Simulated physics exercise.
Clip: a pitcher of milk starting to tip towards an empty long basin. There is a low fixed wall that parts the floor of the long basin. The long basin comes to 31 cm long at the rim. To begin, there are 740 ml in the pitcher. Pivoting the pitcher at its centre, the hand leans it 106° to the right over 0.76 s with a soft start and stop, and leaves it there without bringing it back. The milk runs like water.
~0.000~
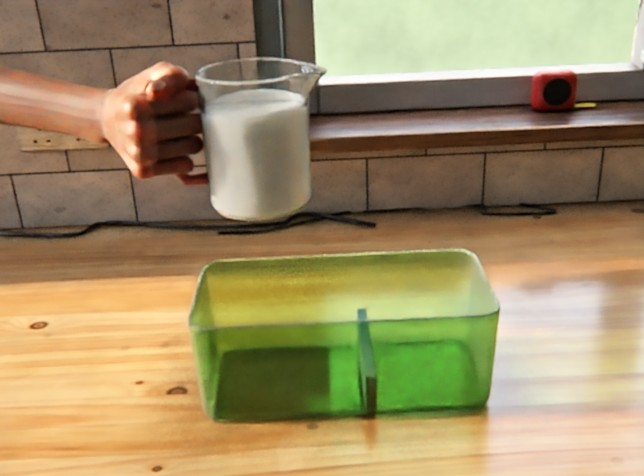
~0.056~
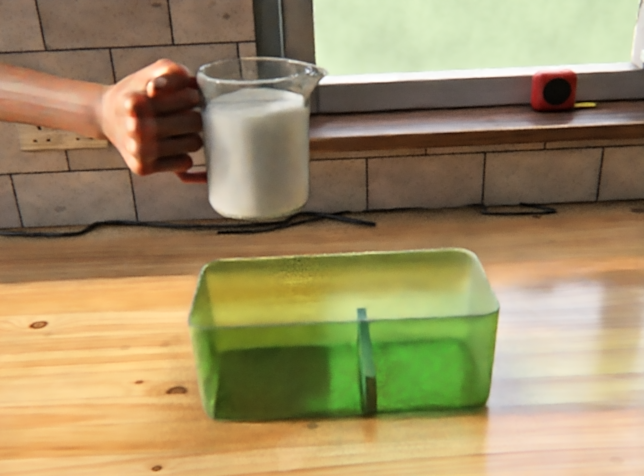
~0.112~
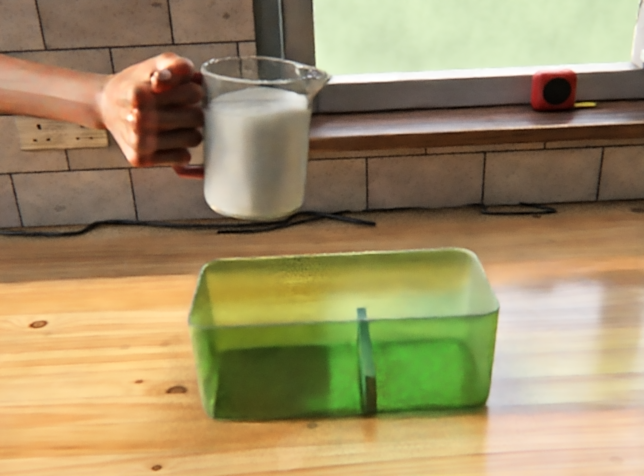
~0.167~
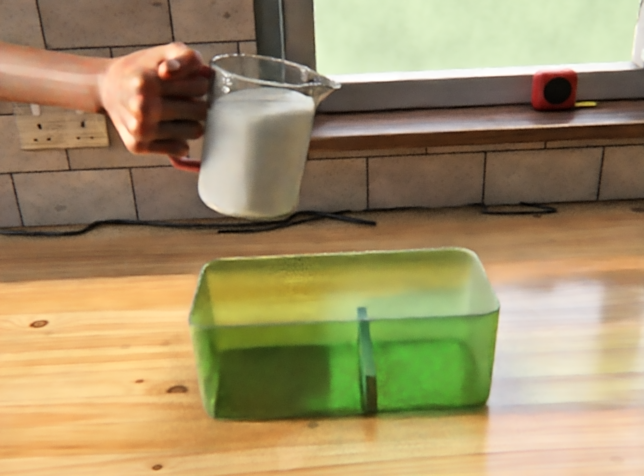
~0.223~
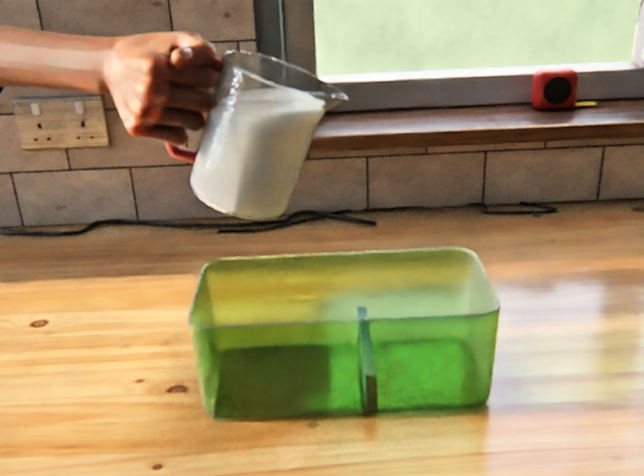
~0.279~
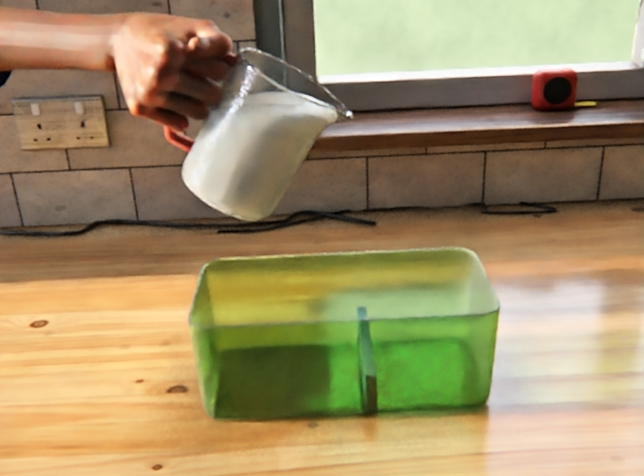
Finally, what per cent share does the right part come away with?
Roughly 88 per cent.
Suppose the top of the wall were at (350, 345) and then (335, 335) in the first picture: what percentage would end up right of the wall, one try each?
Respectively close to 85 and 90 %.
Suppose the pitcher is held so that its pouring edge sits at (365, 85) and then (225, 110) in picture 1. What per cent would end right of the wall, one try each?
Try 1: 70 %; try 2: 5 %.
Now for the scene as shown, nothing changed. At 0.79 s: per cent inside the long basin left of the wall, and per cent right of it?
Left about 1, right about 54.
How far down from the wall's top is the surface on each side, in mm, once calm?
For the left, around 42 mm; for the right, around 6 mm.
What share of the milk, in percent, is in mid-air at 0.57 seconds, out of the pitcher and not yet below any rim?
Around 24 in a hundred.
Then, 0.57 s in, the tilt is 91° and 70 per cent is still to pour, 0 is left of the wall and 7 right of it.
Then, 0.79 s in, the tilt is 106° and 21 per cent is still to pour, 1 is left of the wall and 54 right of it.
Then, 1.01 s in, the tilt is 106° and 3 per cent is still to pour, 6 is left of the wall and 82 right of it.
Then, 1.26 s in, the tilt is 106° and 0 per cent is still to pour, 8 is left of the wall and 88 right of it.
Finally, 8 per cent lies left of the wall, 88 right of it and 4 outside.
